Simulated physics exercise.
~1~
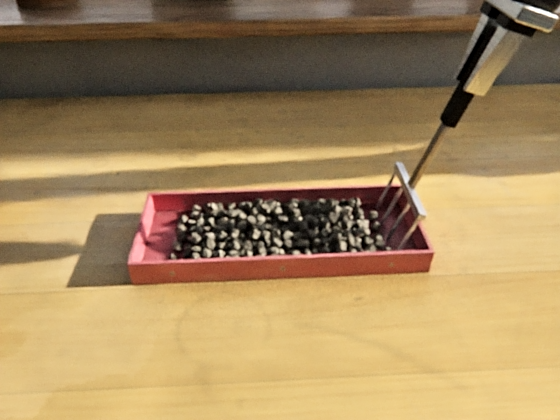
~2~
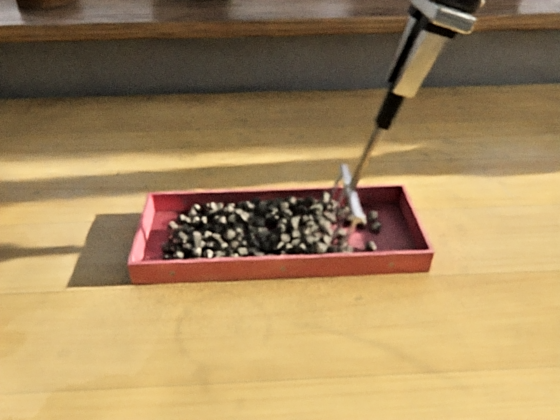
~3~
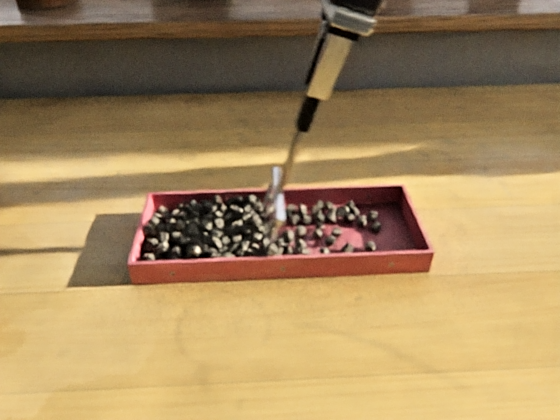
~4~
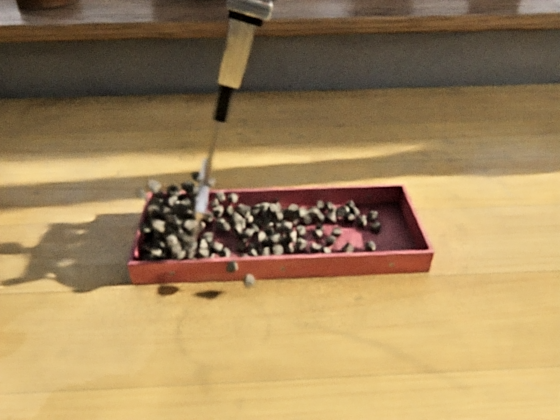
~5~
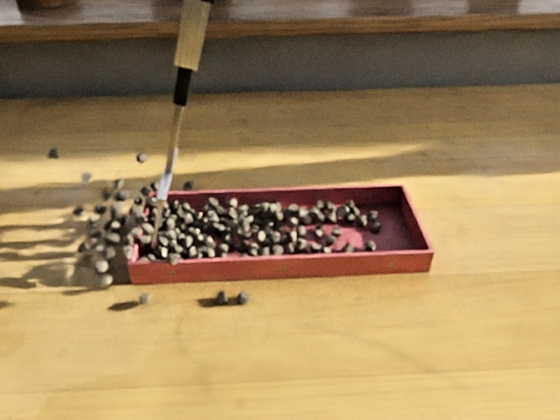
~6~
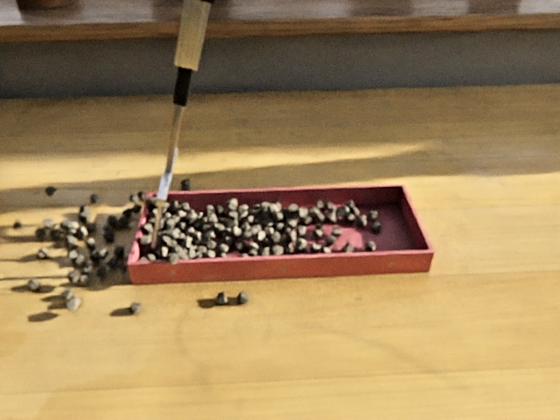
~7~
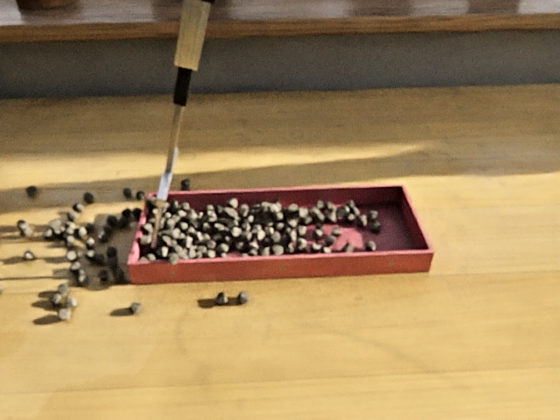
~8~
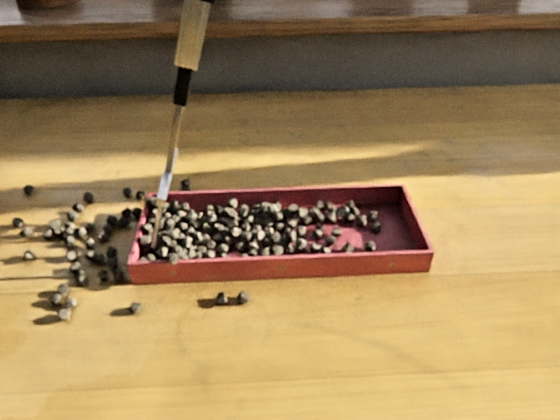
A shallow red tray full of small dark pebbles sits on a pale wooden table, seen from slightly above by a still camera, with a grey strip and a brown wooden ledge behind. A metal rake on a black and silver tool reaches in from above at the tray's right end. The rake sweeps left through the tray, pushing the pebbles into a heap and baring part of the red floor. Near the left end, pebbles pile up and spill over the rim. The rake stops there as they scatter and settle on the table, while most remain in the tray.
